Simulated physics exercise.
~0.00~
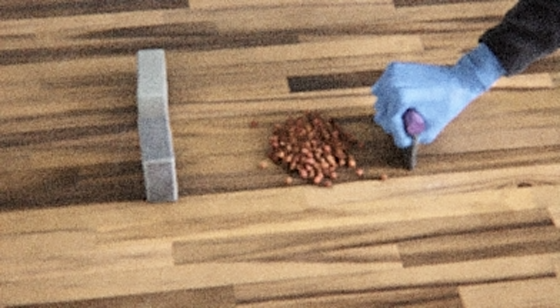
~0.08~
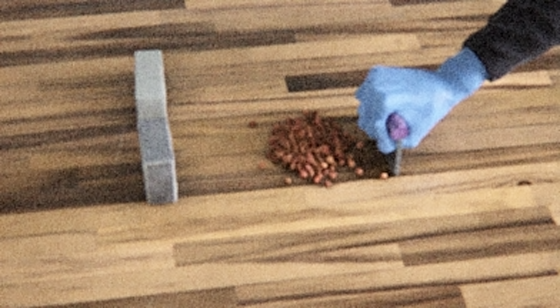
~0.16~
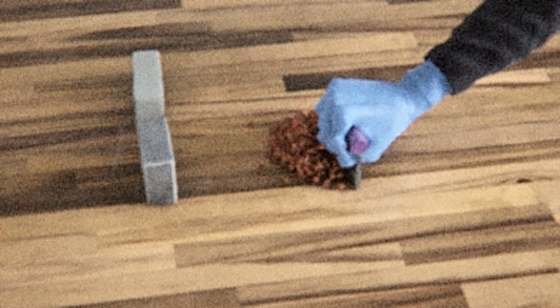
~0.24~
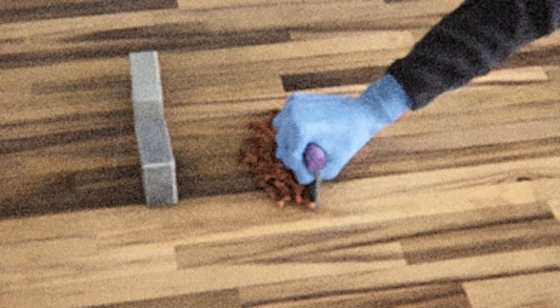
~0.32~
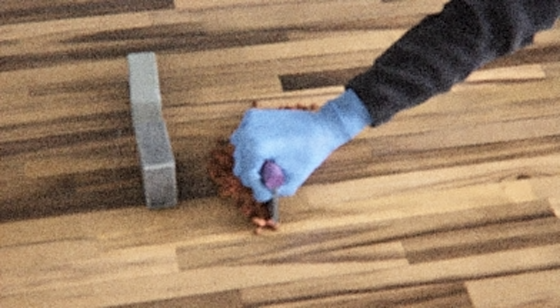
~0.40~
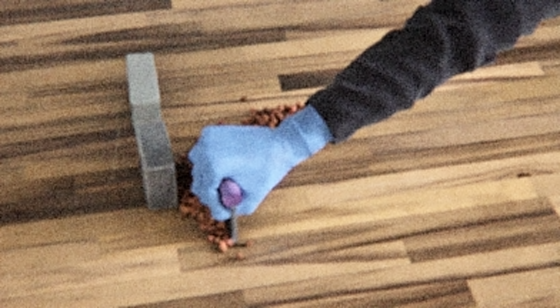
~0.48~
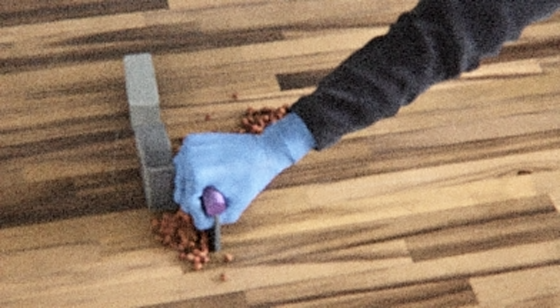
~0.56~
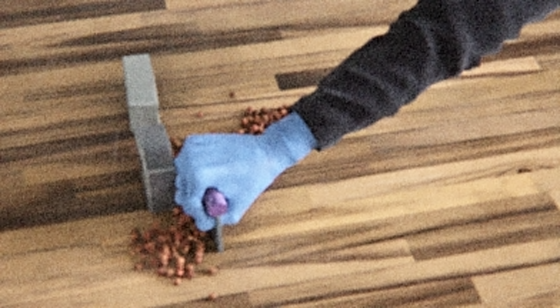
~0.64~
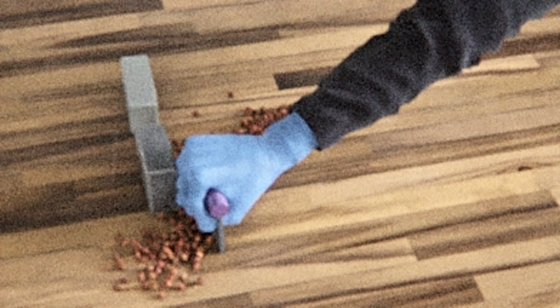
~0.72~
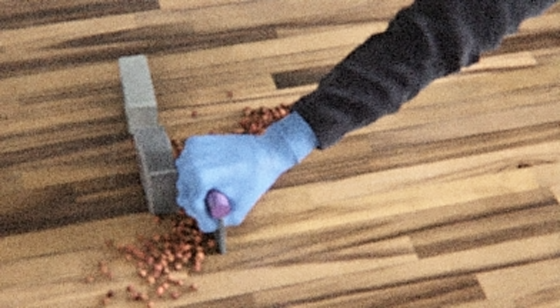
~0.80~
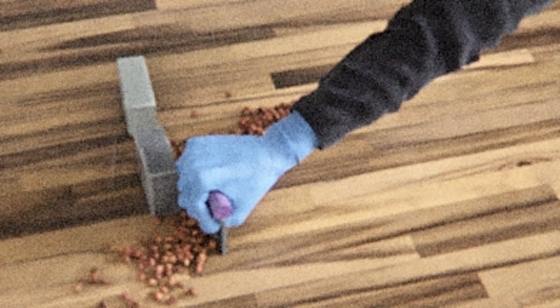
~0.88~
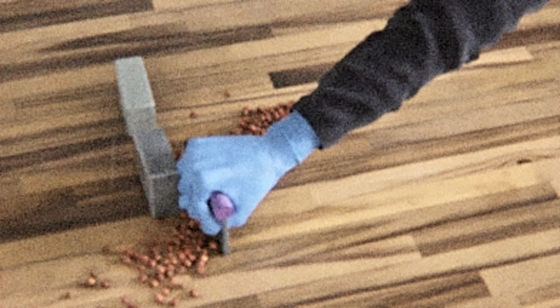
A blue-gloved hand holding a scraper pushed a pile of small reddish-brown pellets left across a wooden surface toward gray blocks, then stopped beside them, leaving some pellets spilled around the near end and others trailing behind the hand.
